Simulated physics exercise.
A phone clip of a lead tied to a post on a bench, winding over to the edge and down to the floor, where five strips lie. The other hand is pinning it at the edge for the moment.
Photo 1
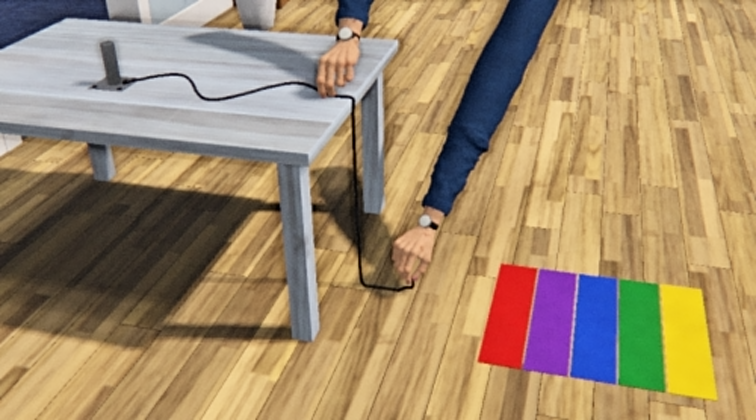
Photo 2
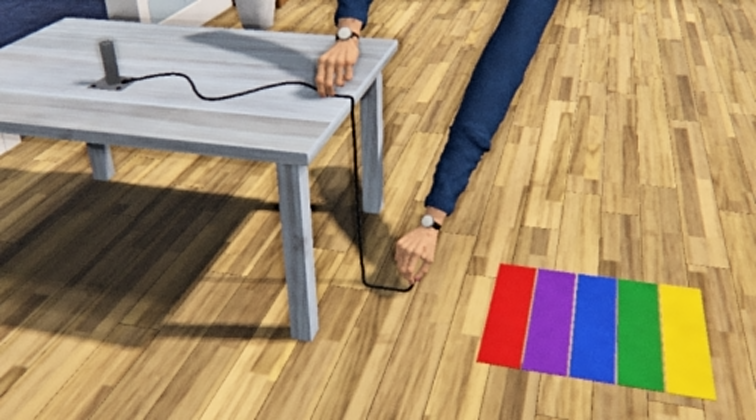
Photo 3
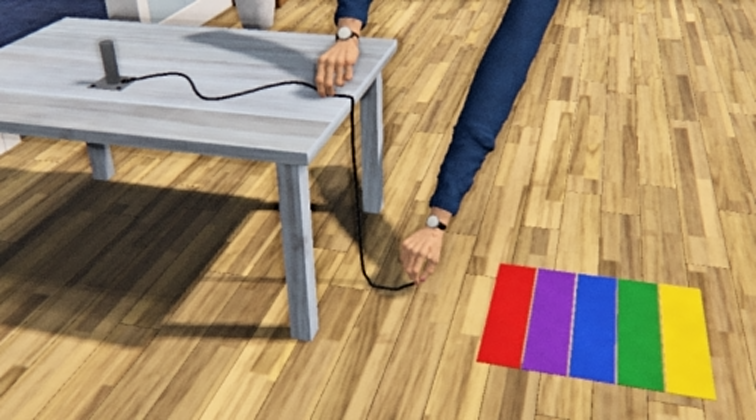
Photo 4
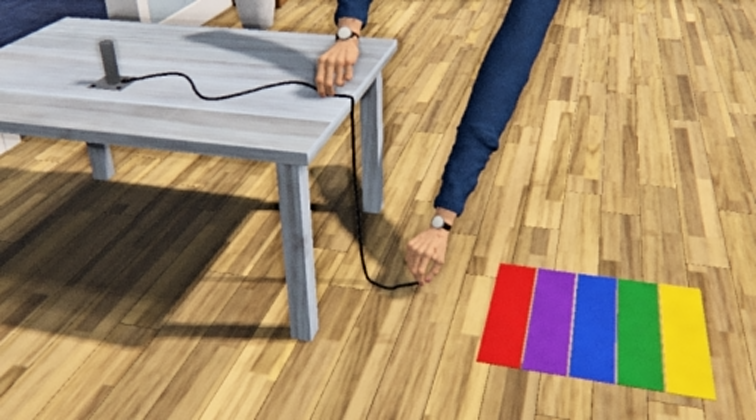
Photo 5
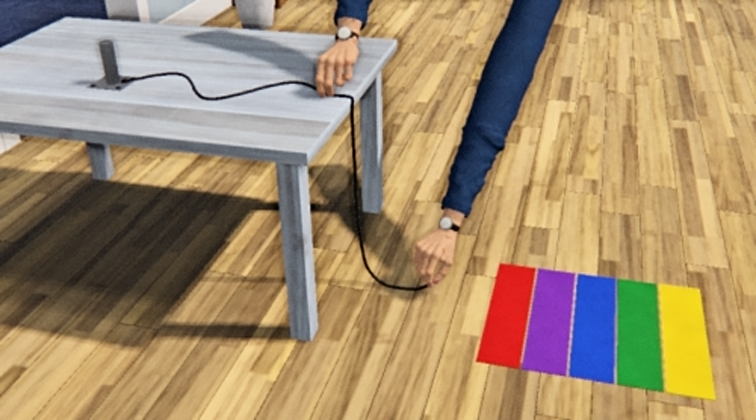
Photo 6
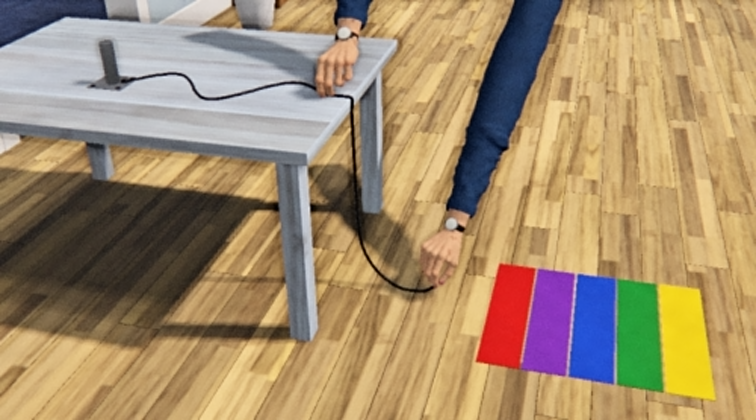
The clip opens on a black cord running from a small post across a table, over the edge where one hand pins it, and down to another hand near the floor. That lower hand slides slowly right, drawing the cord's end slightly nearer five coloured strips, while the upper hand stays still.
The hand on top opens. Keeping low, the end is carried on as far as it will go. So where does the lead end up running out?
Over green.
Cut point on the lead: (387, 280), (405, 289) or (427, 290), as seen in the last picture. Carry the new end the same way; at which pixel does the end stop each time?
Roughly (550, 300), (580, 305), (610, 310).
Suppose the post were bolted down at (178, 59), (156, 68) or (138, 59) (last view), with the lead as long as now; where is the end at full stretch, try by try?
Around (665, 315), (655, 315) and (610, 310).
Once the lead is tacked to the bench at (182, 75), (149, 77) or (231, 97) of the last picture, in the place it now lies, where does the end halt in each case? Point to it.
Try by try, around (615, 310), (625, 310) and (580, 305).
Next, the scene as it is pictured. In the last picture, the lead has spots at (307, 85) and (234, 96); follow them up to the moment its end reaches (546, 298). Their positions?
In order: (352, 115) and (279, 97).
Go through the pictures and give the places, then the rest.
The first picture shows end (411, 280); red (503, 345); purple (548, 352); blue (594, 359); green (642, 366); yellow (690, 374).
The second picture shows end (414, 280); lead through (163, 75) (201, 97) (288, 83) (352, 110) (357, 193) (362, 266).
The third picture shows end (419, 280).
The fourth picture shows end (424, 281); lead through (163, 75) (201, 97) (288, 83) (352, 110) (356, 193) (364, 266).
The fifth picture shows end (433, 282).
The sixth picture shows end (438, 283); lead through (162, 75) (200, 97) (288, 83) (352, 110) (356, 193) (374, 267).
Early on, end near (545, 298); over purple.
Midway, end near (602, 306); over blue.
At the end of the slack, end near (636, 311); over green. The end stops over the green strip.
